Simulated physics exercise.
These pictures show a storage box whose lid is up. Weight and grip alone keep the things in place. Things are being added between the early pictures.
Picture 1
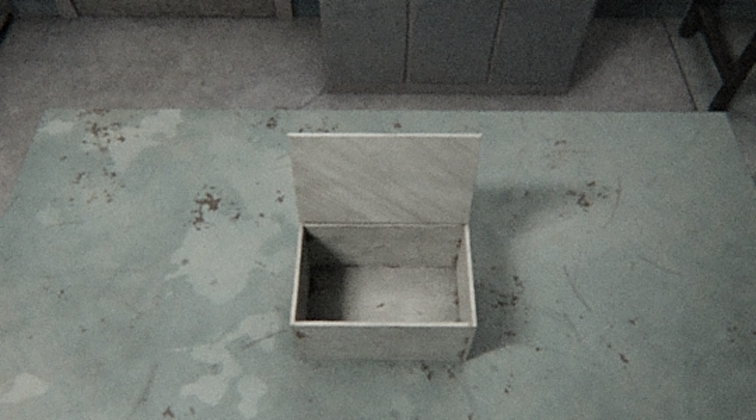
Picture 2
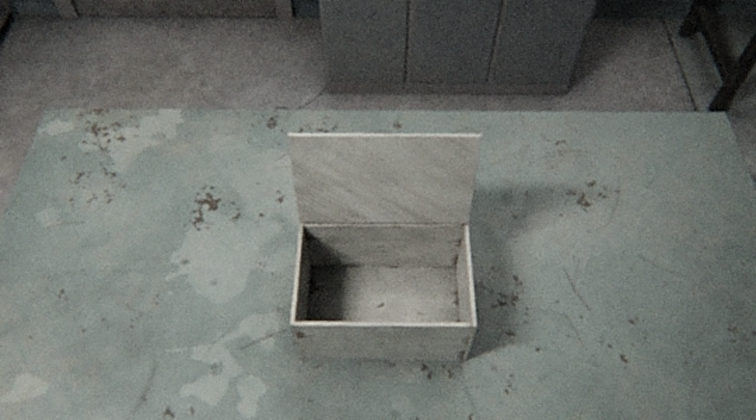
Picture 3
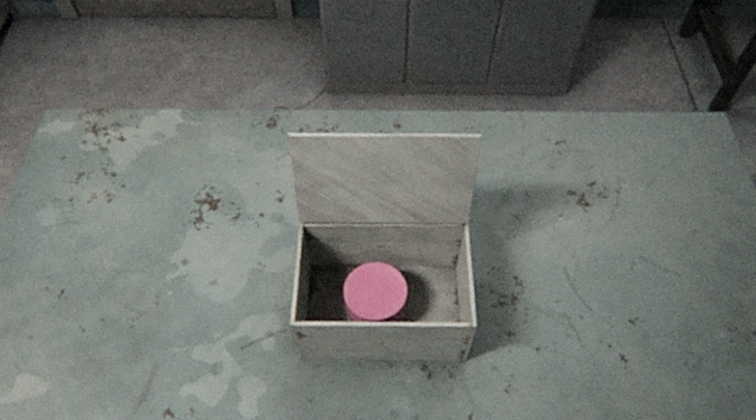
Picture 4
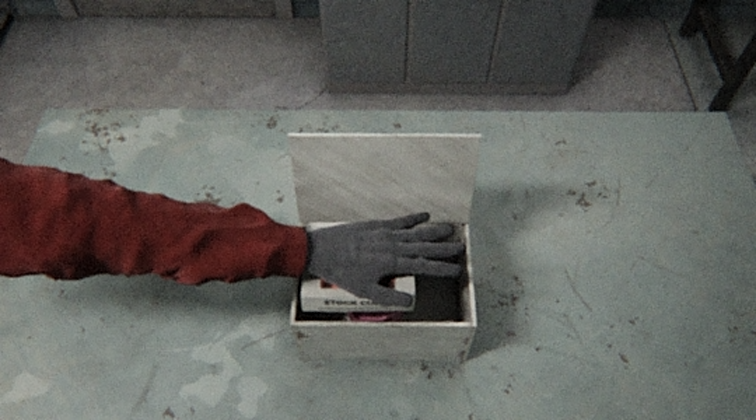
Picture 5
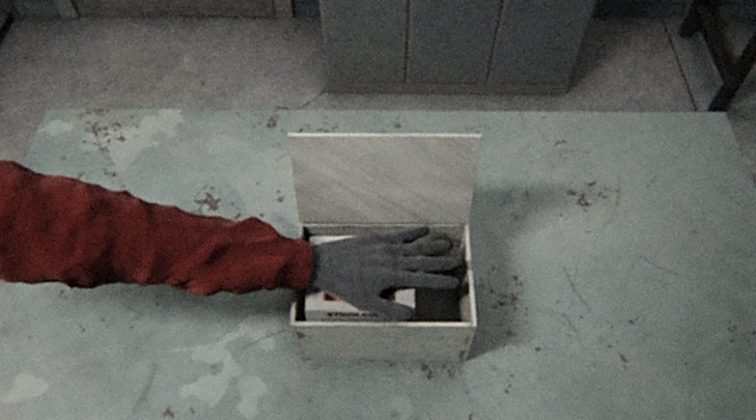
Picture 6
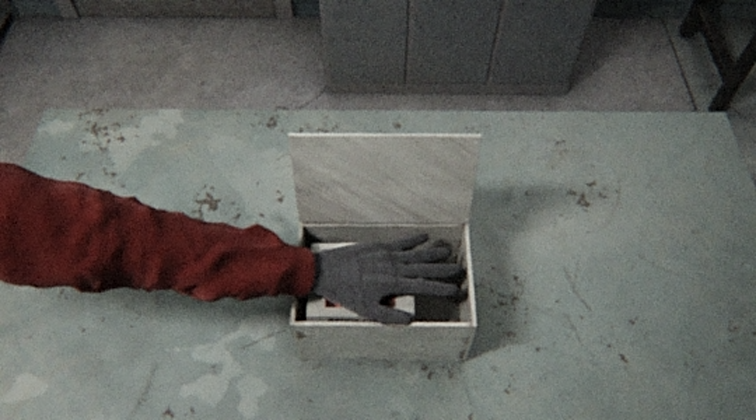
Inside an open box on a table, a pink tub appears, then a gloved hand presses down a white packet.
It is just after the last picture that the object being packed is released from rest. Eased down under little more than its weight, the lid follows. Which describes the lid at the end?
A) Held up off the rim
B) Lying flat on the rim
B, lying flat on the rim.
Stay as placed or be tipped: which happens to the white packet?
At the finish the white packet holds its orientation.
Then, 1.40 s after the last picture, lid 72° above the rim.
Then, 1.90 s after the last picture, lid 33° above the rim.
At rest, lid shut; both in place. Seen from the same camera at the end, white packet near (361, 285).
